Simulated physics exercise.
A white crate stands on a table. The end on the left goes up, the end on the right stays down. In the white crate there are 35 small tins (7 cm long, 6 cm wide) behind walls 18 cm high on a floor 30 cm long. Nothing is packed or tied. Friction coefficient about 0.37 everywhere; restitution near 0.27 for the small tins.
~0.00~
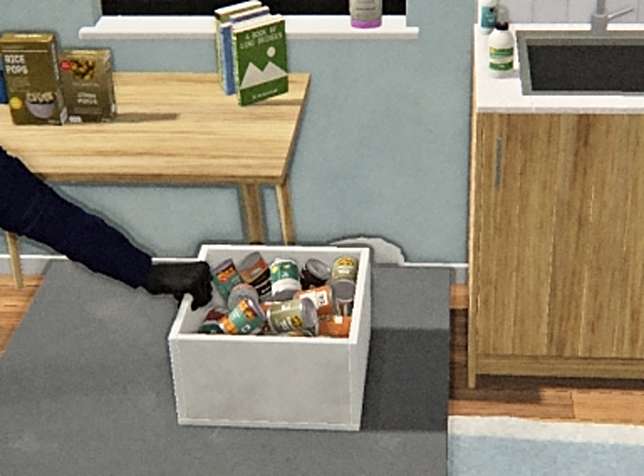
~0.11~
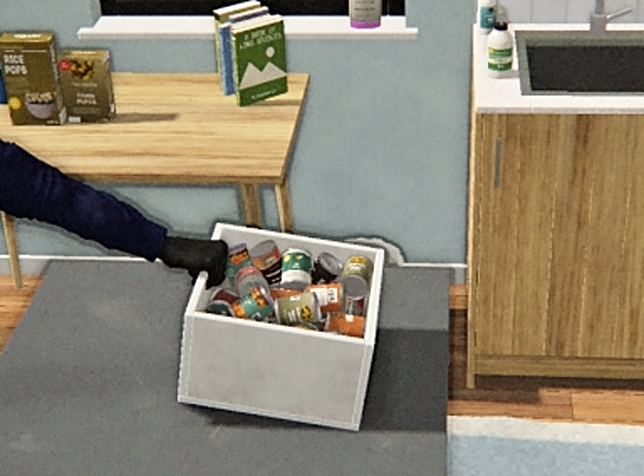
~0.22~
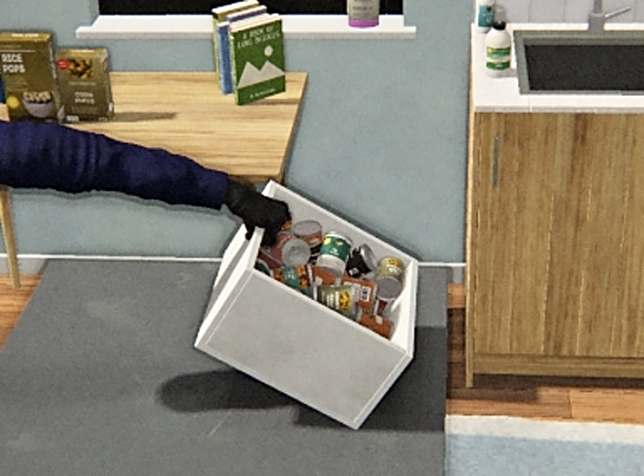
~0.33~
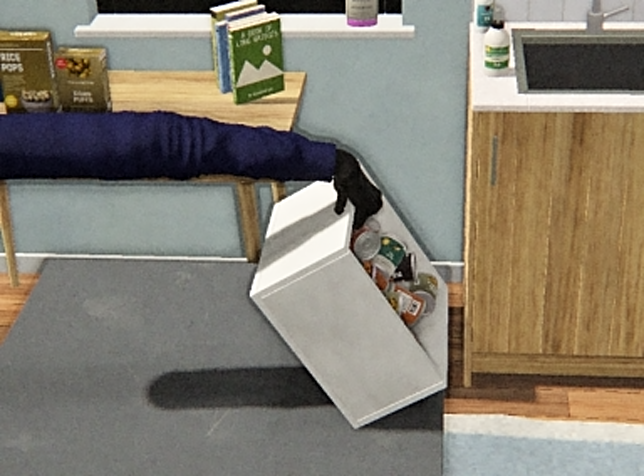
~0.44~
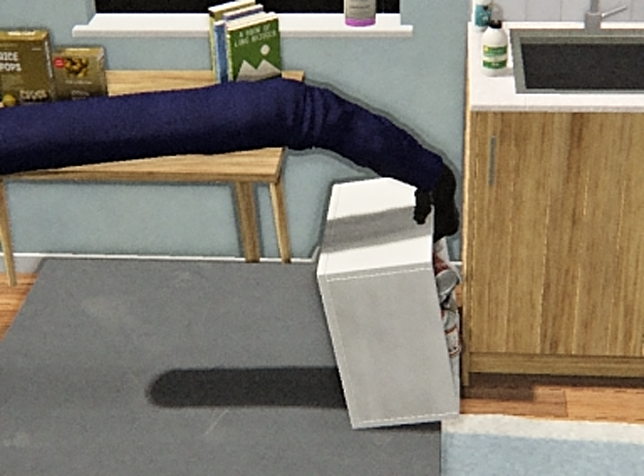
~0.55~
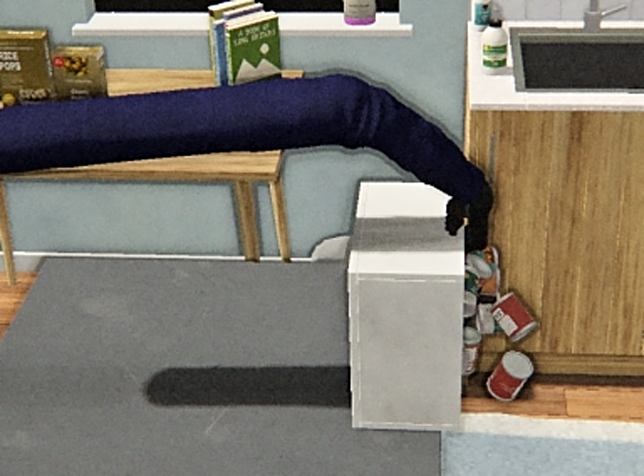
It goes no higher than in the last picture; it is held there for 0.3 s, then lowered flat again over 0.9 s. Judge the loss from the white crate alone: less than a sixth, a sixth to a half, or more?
The white crate loses over half of its small tins.
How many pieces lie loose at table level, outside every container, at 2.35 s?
About 0.
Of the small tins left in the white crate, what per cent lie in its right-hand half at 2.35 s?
Some 80 per cent.
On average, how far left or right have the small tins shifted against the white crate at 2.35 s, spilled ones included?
Some 58 cm rightwards.
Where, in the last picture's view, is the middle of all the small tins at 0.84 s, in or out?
Around (508, 399).
After 0.84 s, tilt 90°; the white crate is down by 20 of 35.
After 1.20 s, tilt 60°; the white crate is down by 23 of 35.
After 1.70 s, tilt 1°; the white crate is down by 23 of 35.
Final count (at 2.35 s), the white crate is down by 23 of 35. Asked share, 23 of 35, 66 per cent.
